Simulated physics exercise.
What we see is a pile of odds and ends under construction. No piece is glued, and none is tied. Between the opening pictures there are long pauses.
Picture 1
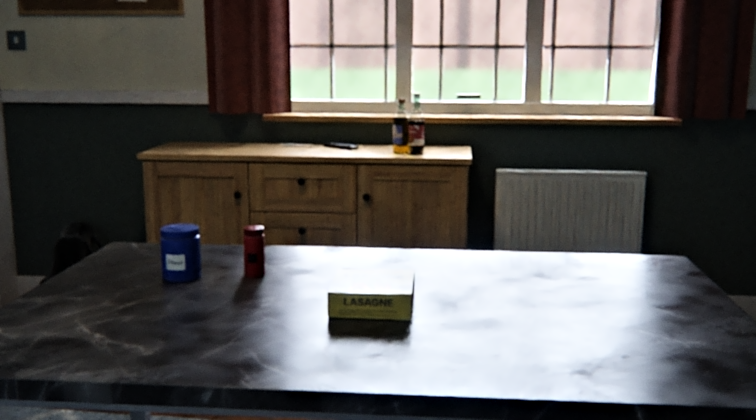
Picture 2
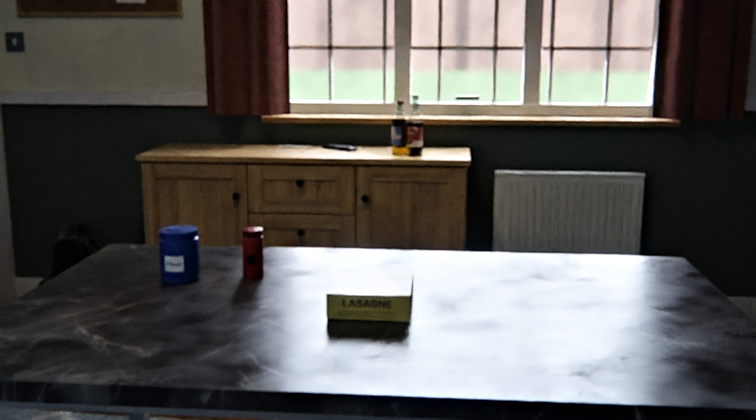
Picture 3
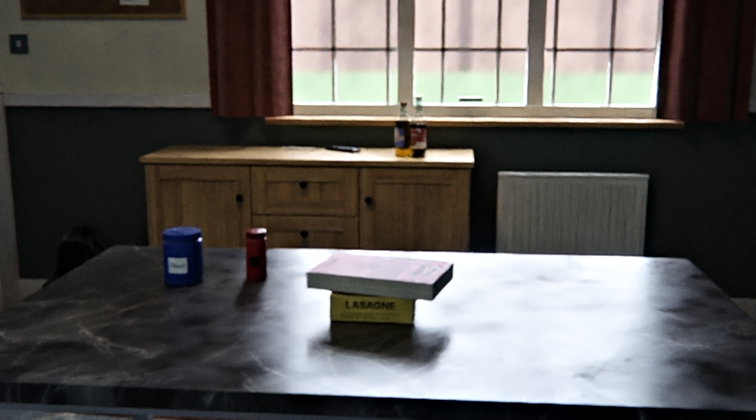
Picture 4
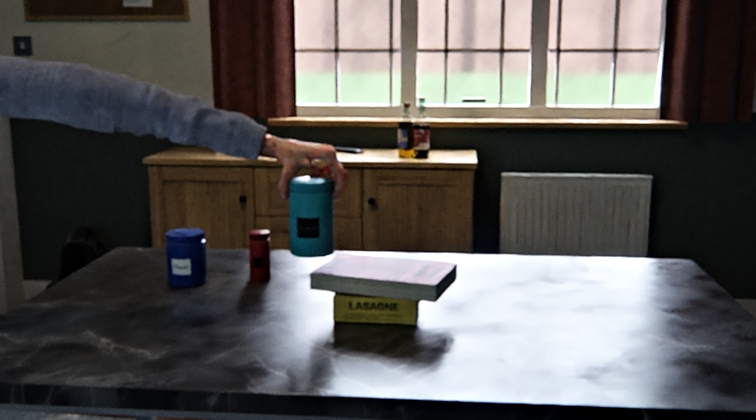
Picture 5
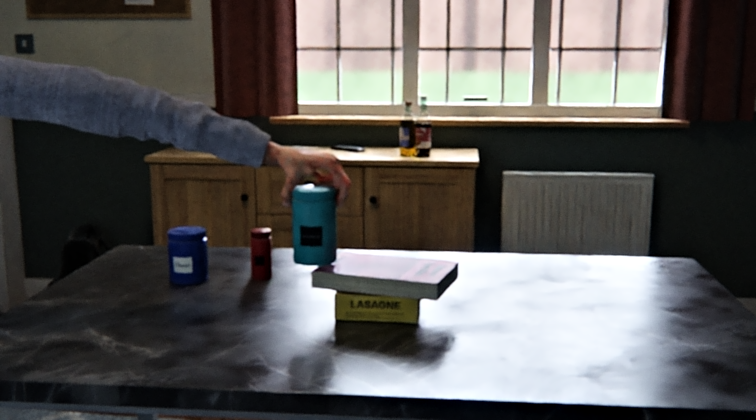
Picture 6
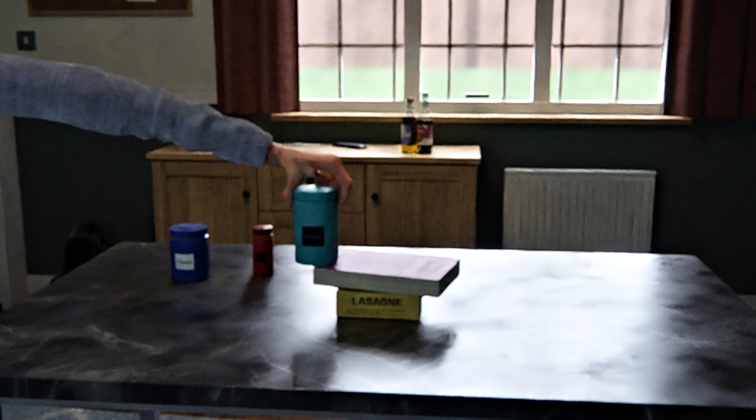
The video shows a table with a blue jar, a red container and a yellow lasagne packet, on which a thick book then appears; an arm from the left lowers a turquoise jar onto the book's left end, still gripping it.
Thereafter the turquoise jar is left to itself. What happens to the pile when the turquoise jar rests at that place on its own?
It is going to shed something.
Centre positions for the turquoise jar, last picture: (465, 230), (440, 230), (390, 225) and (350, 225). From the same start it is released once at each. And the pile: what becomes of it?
Try 1: Falls over. Try 2: Stable. Try 3: Stable. Try 4: Stable.
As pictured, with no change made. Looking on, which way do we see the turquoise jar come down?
It shifts to the viewer's left.
Then, 0.30 s on from there, turquoise jar turned 44° from how it was put near (294, 238).
Then, 0.40 s on from there, turquoise jar now fallen.
Then, 0.50 s on from there, nothing new.
In the end, fallen, turquoise jar; the other 4 unmoved. At the end, from the last picture's camera, turquoise jar near (272, 278). The pile gives way.
